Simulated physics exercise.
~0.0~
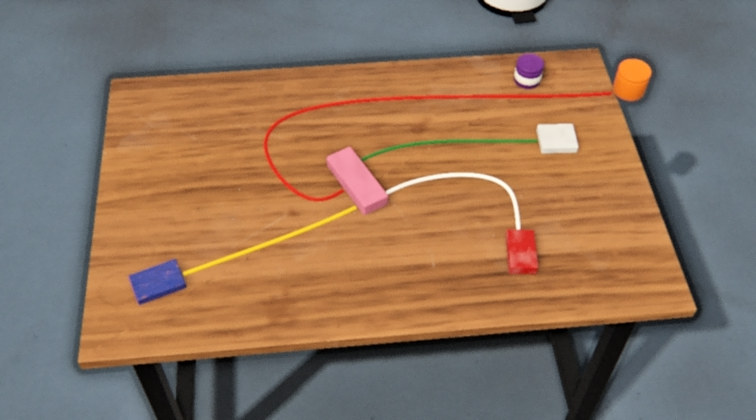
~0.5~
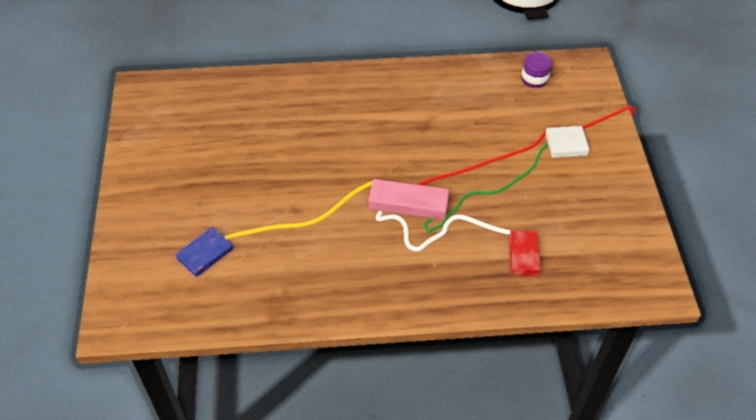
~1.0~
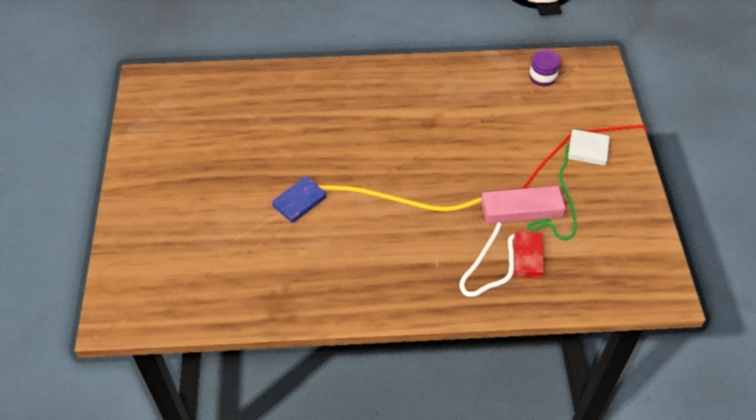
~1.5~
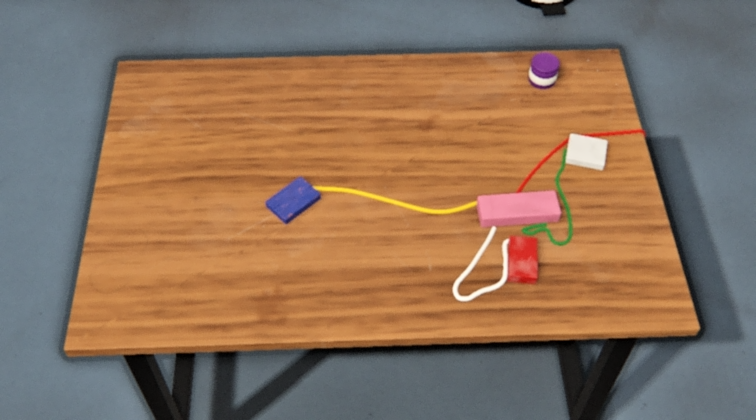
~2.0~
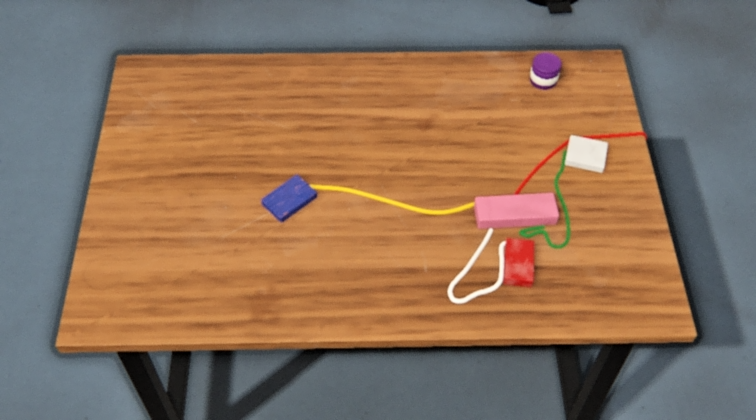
An orange cylinder at the table's right corner drops out of view, its red cable trailing over the edge, as the pink strip turns and slides right, dragging the blue block by a yellow cable; both settle, the strip resting beside the red and white blocks, the purple canister unmoved.
